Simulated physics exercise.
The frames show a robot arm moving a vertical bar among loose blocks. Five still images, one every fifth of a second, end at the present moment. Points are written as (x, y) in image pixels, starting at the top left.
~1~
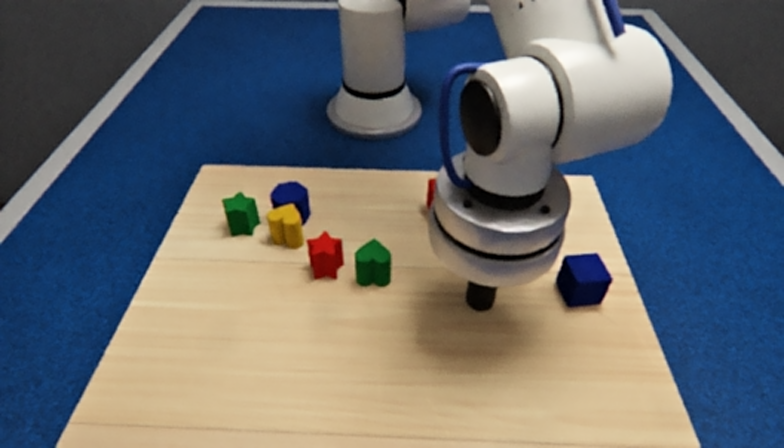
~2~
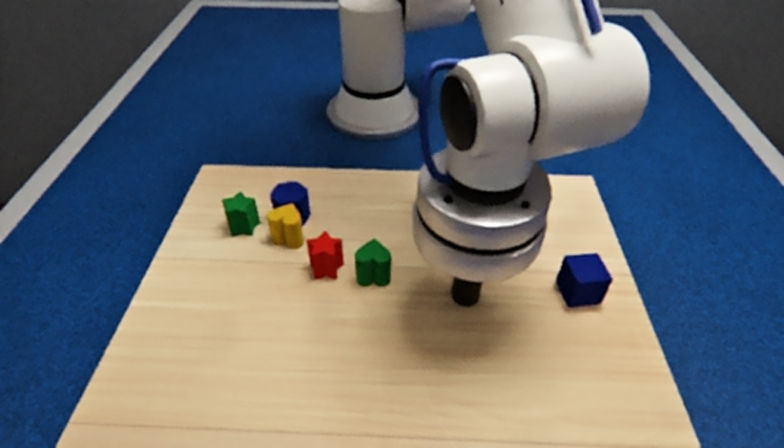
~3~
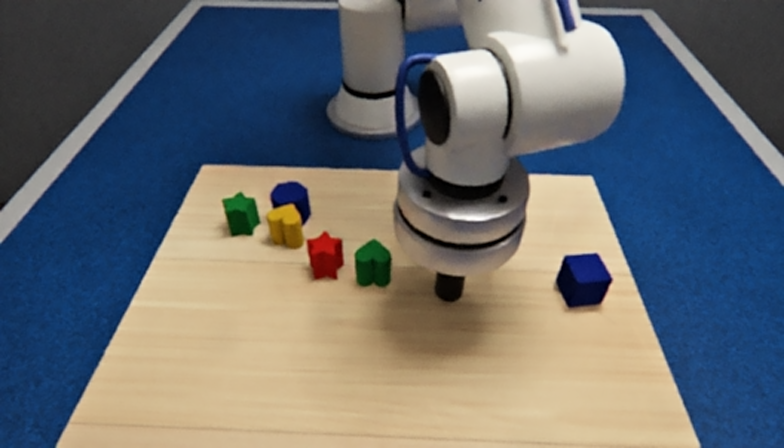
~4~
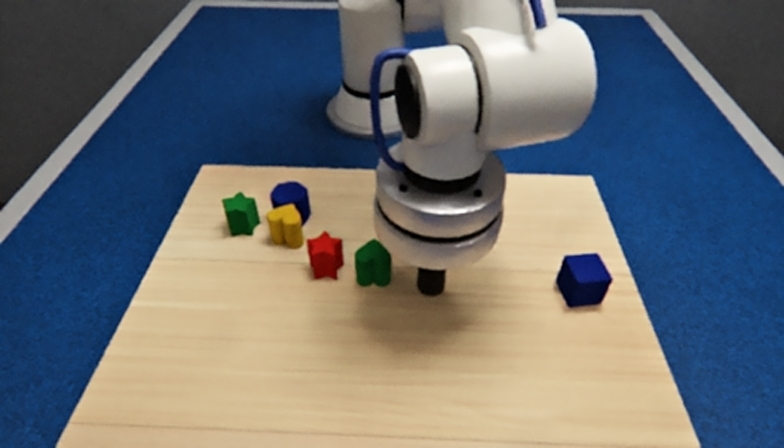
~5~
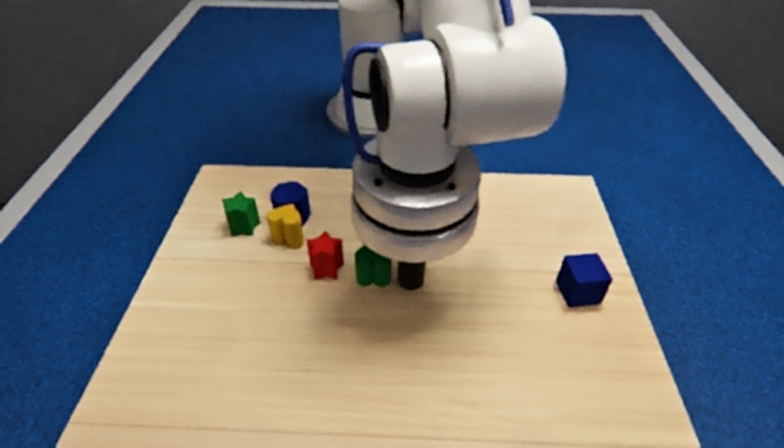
On a wooden board over a blue surface, a white robot arm moves a short black vertical bar steadily leftward, away from a blue cube and up close to a green heart-shaped block, while the scattered coloured blocks stay still.
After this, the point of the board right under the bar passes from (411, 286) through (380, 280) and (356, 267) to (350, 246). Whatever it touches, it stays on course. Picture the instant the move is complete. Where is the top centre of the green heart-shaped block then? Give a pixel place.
Expect it around (318, 230).
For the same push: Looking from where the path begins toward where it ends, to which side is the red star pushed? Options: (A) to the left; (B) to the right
Correct choice: A.
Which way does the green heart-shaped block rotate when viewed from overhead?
Prediction: Counterclockwise.
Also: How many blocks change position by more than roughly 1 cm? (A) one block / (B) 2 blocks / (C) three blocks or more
Option B.
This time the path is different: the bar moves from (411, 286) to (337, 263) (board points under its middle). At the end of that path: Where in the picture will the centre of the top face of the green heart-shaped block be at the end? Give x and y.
Its top middle is near (302, 236).
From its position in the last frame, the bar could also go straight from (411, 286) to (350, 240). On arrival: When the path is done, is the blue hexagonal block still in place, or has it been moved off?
It is still where it was.
The first path, step by step. One third of the way, bar at (380, 273); red star at (320, 242); green heart-shaped block at (349, 246).
Two thirds of the way, bar at (355, 260); red star at (294, 236); green heart-shaped block at (323, 236).
At the end, bar at (350, 240); yellow heart-shaped block in place; red star at (289, 236), turned 20° anticlockwise; green heart-shaped block at (318, 230), turned 35° anticlockwise.
